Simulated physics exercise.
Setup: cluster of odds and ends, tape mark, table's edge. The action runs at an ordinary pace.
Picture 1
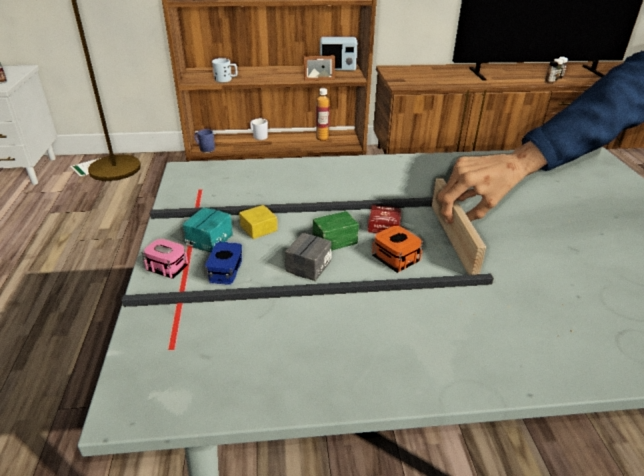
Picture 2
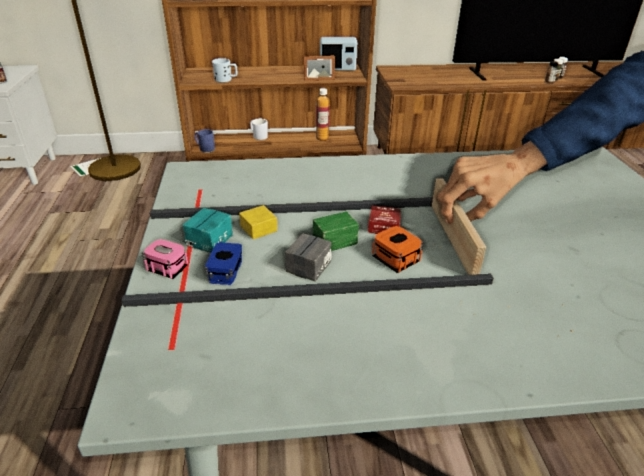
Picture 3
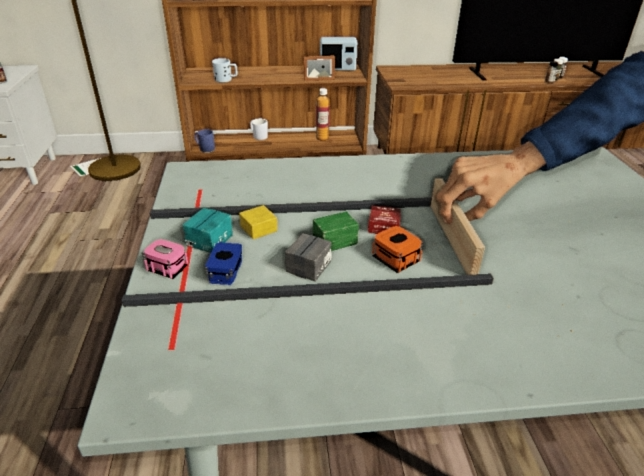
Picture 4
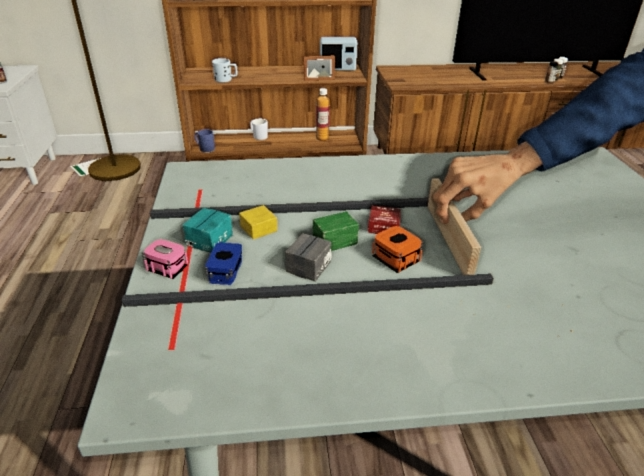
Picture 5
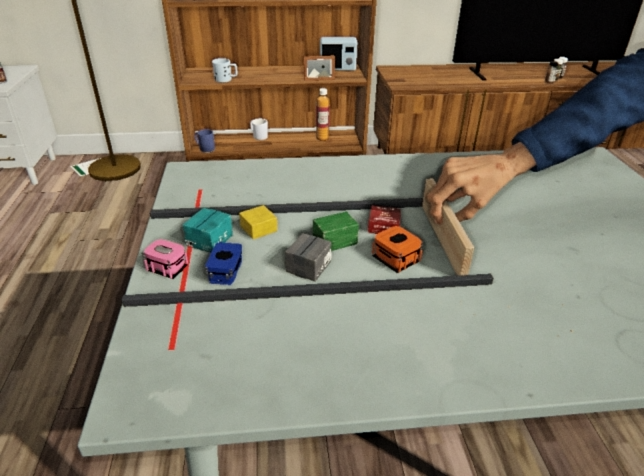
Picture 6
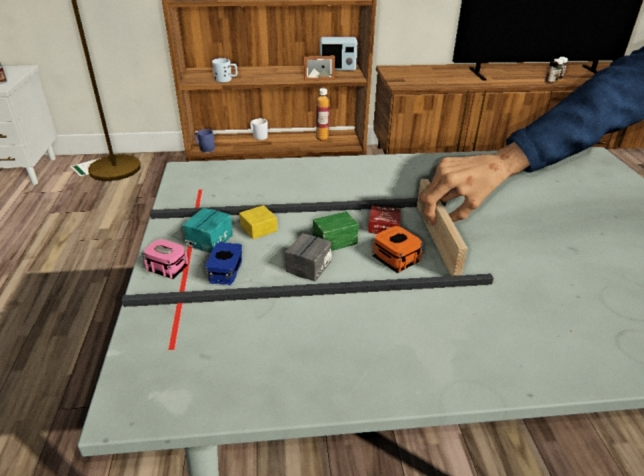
On a pale table in a living room, a hand slid a wooden board slightly left between two dark rails, toward a scattering of small colorful cases and blocks that stayed still.
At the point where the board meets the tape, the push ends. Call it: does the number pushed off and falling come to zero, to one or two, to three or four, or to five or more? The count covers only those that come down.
It comes to three or four.
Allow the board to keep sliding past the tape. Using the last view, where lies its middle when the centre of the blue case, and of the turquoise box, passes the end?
Near (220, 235) and (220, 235).
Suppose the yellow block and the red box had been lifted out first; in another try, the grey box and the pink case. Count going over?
The counts would be 3 and 1.
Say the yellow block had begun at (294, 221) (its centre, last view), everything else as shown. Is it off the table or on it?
The answer: It keeps its place.
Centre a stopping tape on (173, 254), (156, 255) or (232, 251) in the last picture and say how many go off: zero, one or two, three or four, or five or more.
Falls: At least five; 5 or more; one or two.
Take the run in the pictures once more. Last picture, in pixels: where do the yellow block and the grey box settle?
You'll see the yellow block at (148, 220), with the grey box at (128, 274).
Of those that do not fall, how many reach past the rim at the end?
Counting them gives 3.
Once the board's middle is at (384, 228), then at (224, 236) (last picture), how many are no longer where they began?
First 3, after that 8.
Soon after, none off yet; pink case at rest near (166, 259); turquoise box at rest near (208, 230); blue case at rest near (225, 264).
In the end, the number that fall off is three or four; gone, blue case, turquoise box and pink case.
